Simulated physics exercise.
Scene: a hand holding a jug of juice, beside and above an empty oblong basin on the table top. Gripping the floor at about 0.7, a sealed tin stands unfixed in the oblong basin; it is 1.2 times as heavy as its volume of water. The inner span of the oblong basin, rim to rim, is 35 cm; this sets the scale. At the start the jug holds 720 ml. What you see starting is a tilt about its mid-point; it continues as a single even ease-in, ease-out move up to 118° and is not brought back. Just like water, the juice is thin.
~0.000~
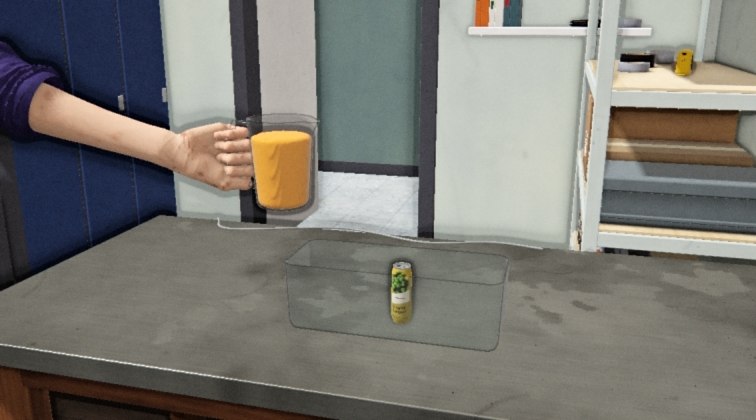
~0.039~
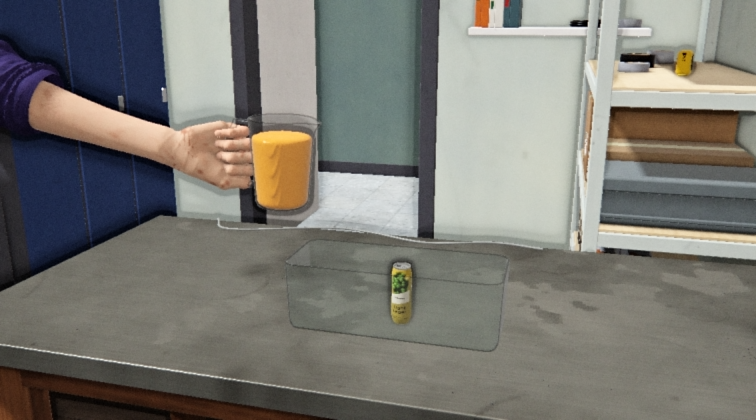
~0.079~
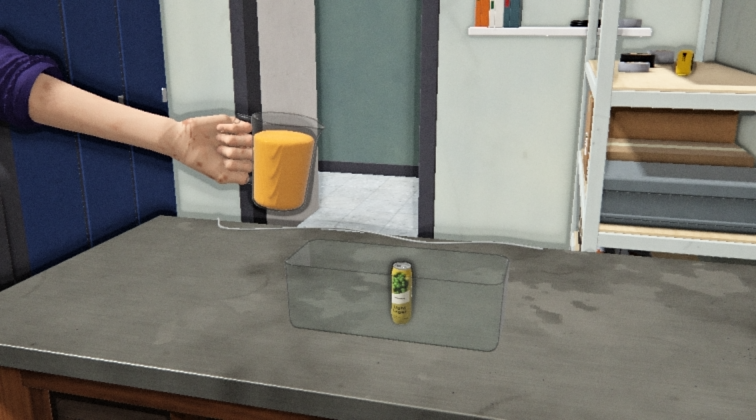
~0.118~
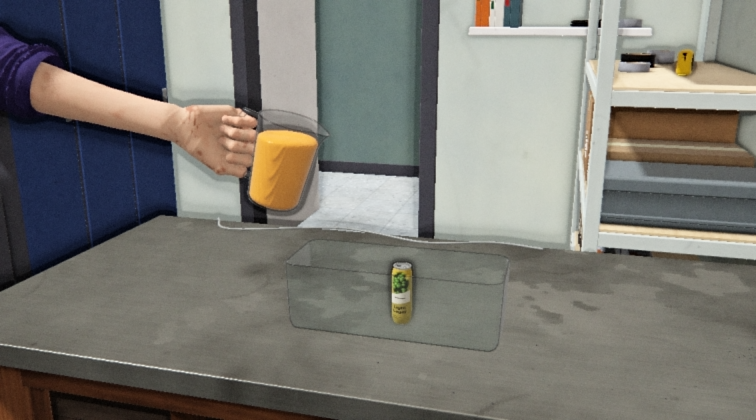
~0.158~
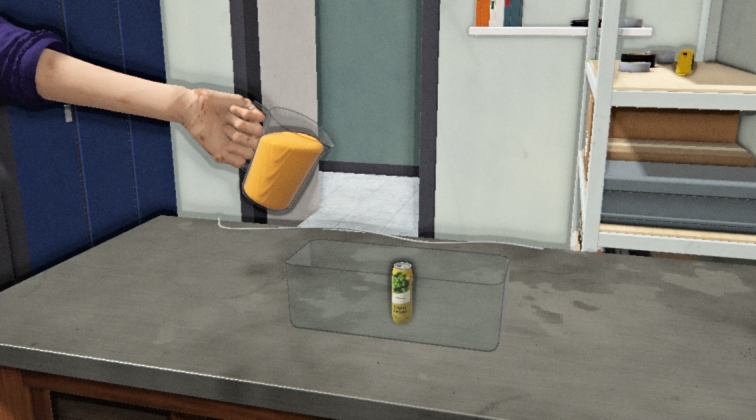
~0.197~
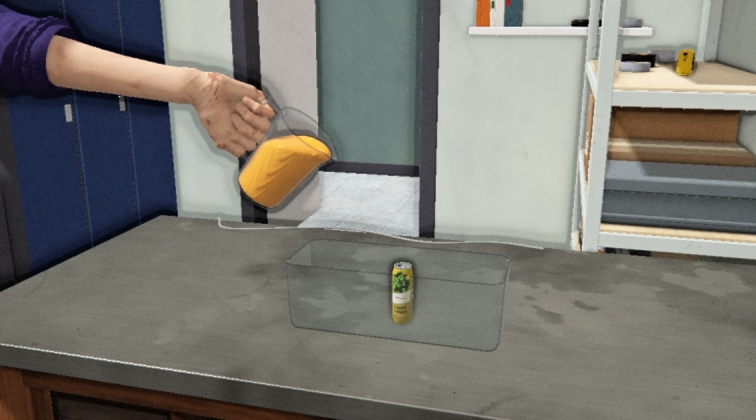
A hand tilts a clear jug of orange juice rightward above an oblong basin holding a tin.
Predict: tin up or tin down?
It does not overbalance.
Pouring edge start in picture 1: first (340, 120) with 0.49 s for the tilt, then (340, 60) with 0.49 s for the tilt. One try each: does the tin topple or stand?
First it tips over; then it tips over.
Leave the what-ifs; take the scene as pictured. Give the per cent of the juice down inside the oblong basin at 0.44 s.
Near 22 in a hundred.
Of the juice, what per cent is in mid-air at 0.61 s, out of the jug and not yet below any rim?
Around 16 percent of it is airborne.
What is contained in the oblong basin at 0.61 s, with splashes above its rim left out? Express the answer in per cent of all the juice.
Value: Approx. 76 %.
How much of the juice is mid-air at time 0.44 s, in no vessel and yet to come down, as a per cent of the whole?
Around 28 in a hundred.
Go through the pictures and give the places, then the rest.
In the first frame, it leans 0°; its right rim is at (319, 121); the juice meets the walls at (256, 134) and (311, 137); the oblong basin's rim runs from (297, 251) to (506, 271); the tin's top is at (402, 268).
In the second frame, it leans 2°; its right rim is at (321, 123); the juice meets the walls at (256, 134) and (311, 138).
In the third frame, it leans 7°; its right rim is at (324, 127); the juice meets the walls at (258, 133) and (314, 141).
In the fourth frame, it leans 16°; its right rim is at (330, 135); the juice meets the walls at (262, 134) and (318, 143).
In the fifth frame, it leans 28°; its right rim is at (335, 146); the juice meets the walls at (260, 149) and (321, 146).
In the sixth frame, it leans 41°; its right rim is at (338, 159); the juice meets the walls at (251, 157) and (329, 151).
Then, 0.44 s in, the tilt is 114° and 50 per cent is still to pour; the tin stands where it began.
Then, 0.61 s in, the tilt is 118° and 8 per cent is still to pour; the tin stands where it began.
Then, 0.79 s in, the tilt is 118° and 0 per cent is still to pour; the tin stands where it began.
Then, 0.99 s in, the tilt is 118° and 0 per cent is still to pour; the tin stands where it began.
Finally, the tin stands where it began.
